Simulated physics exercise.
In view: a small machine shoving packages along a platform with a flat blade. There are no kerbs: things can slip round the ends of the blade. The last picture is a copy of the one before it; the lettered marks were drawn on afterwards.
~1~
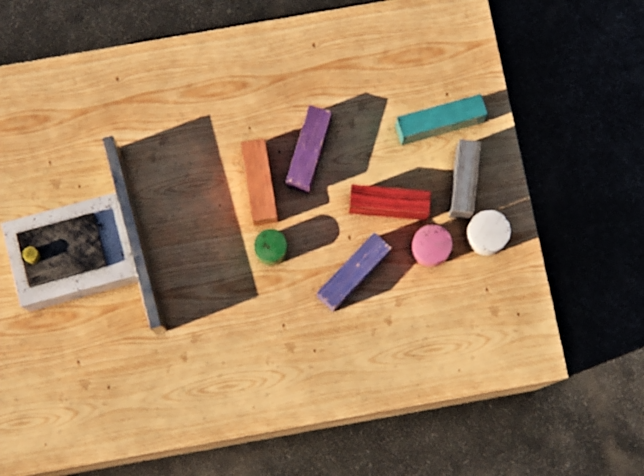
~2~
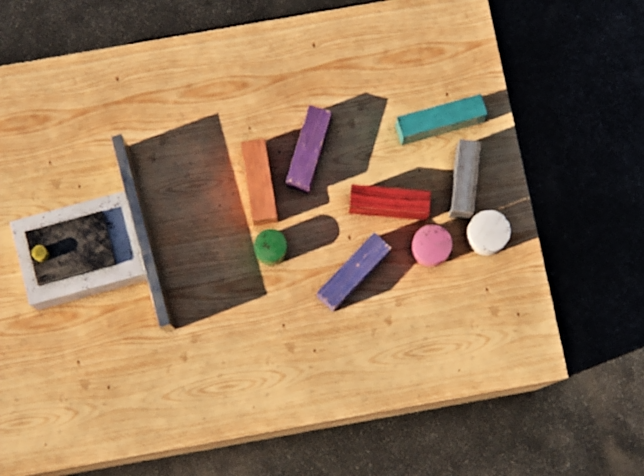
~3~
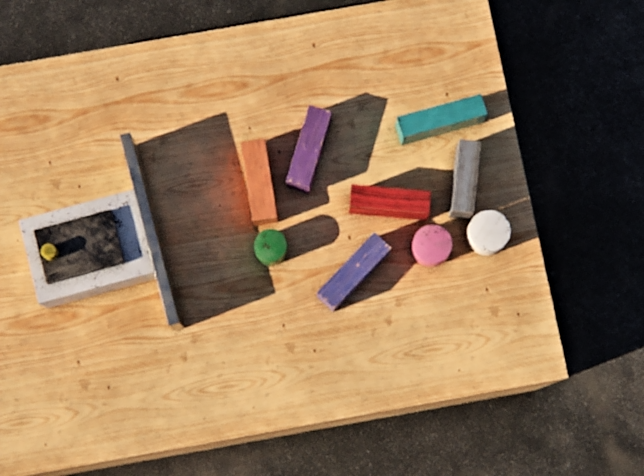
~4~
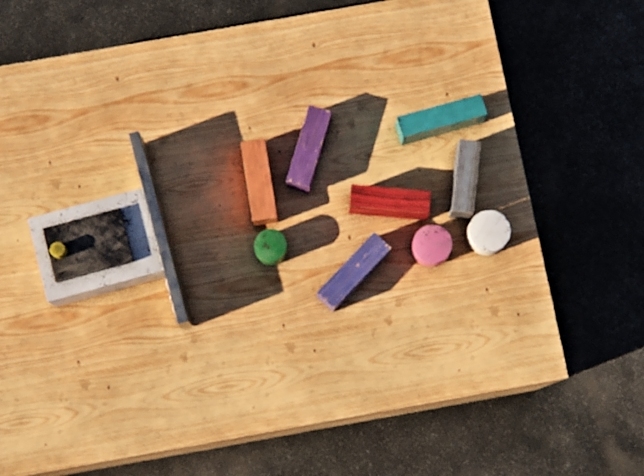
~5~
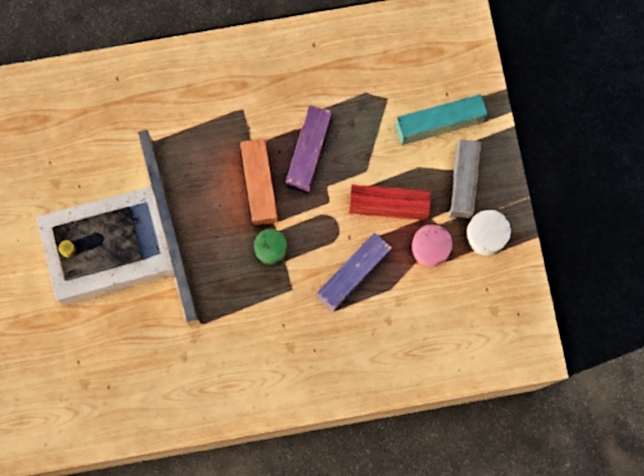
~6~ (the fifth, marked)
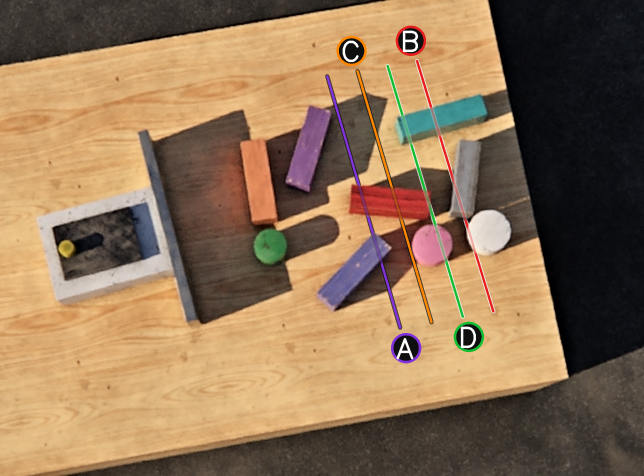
A small machine with a flat blade moves slowly right across a platform toward scattered packages.
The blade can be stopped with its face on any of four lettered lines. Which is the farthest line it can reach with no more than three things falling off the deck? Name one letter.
It can go as far as B.
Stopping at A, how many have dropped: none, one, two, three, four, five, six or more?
The count is none.
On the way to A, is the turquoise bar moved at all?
By then, no.
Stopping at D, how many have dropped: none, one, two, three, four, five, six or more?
In all, none.
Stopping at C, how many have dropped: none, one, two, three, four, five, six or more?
The count is none.
On the marked copy, A at (363, 199); B at (454, 184); C at (394, 194); D at (425, 189).
With B. Early on, robot (207, 224); purple bar (313, 148); orange bar (280, 179).
Further on, robot (310, 206); grey stick (484, 176); white canister (492, 234).
At the end, robot (392, 192); grey stick over the edge; white canister over the edge; three fallen.
As for the rest, A is within the limit but short; C is within the limit but short; D is within the limit but short.
